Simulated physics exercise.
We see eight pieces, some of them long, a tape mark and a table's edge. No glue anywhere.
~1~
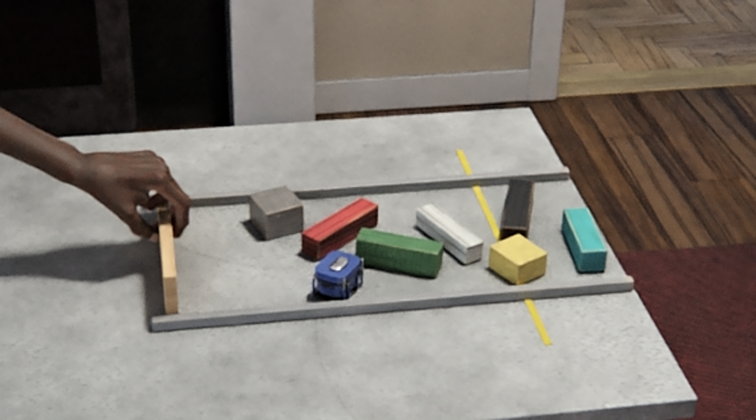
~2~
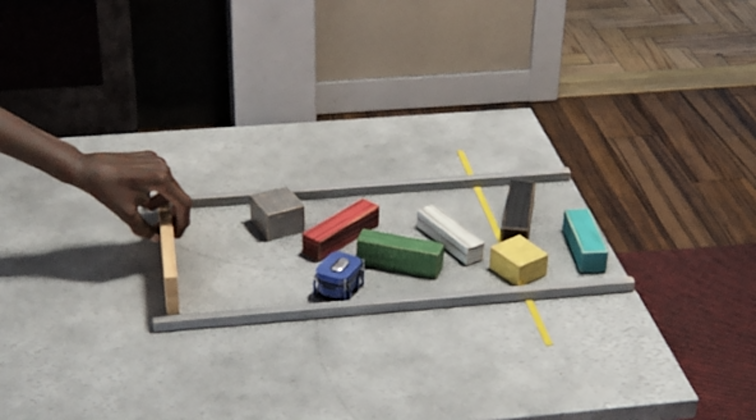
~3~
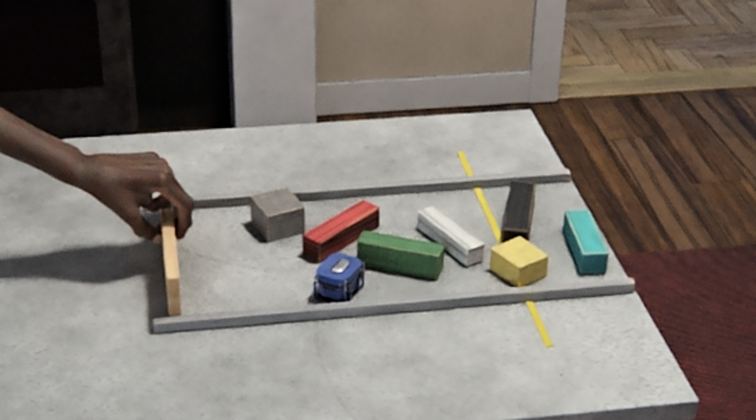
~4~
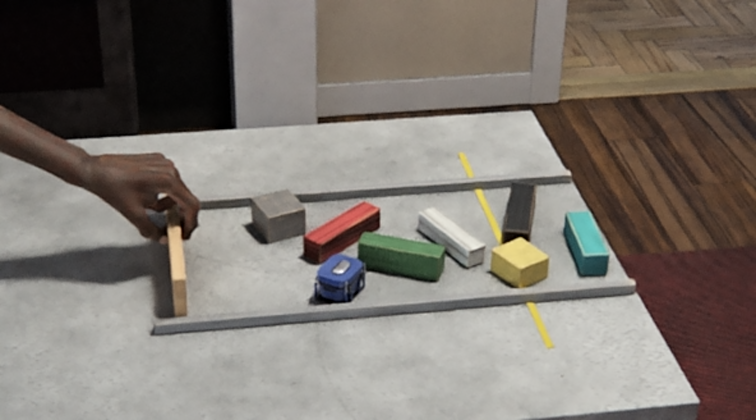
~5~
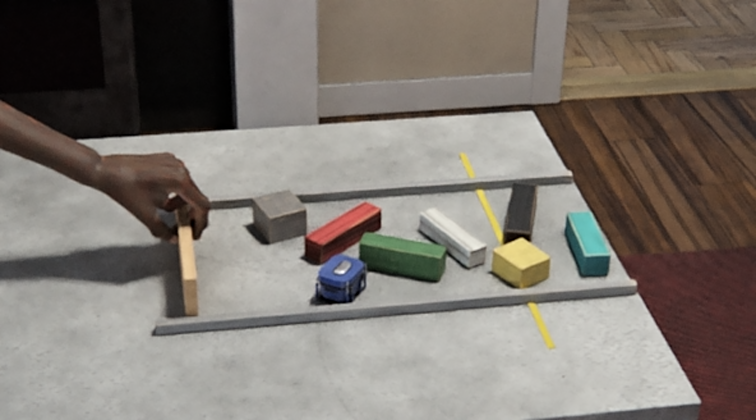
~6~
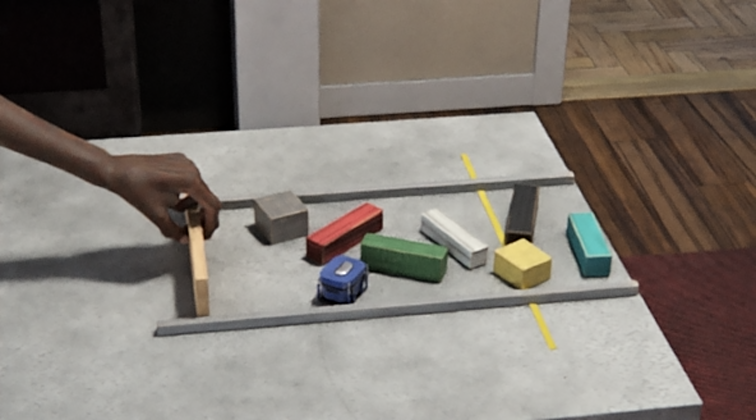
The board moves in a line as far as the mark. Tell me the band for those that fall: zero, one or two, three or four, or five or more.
The number that fall off is one or two.
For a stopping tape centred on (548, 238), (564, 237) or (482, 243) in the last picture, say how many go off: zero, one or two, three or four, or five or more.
The falls would be three or four; three to four; no fall at all.
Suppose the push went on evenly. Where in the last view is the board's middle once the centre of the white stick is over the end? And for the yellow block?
For the white stick at (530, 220), for the yellow block at (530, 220).
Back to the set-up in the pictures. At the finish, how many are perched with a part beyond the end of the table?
Overhanging: 0.
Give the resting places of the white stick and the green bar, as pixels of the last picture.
The white stick stops around (579, 228); the green bar around (561, 257).
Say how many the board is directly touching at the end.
The number is 3.
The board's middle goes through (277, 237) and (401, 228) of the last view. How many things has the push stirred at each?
At the one place 1, at the other 5.
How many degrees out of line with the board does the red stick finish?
Near 40 degrees.
A little later, none off yet; turquoise stick at rest near (589, 244); black stick at rest near (522, 217); yellow block at rest near (522, 265).
Next, none off yet; turquoise stick at rest near (591, 244); black stick shifted a little near (559, 217); yellow block shifted a little near (548, 264).
When it is over, the number that fall off is one or two; down, black stick and turquoise stick.
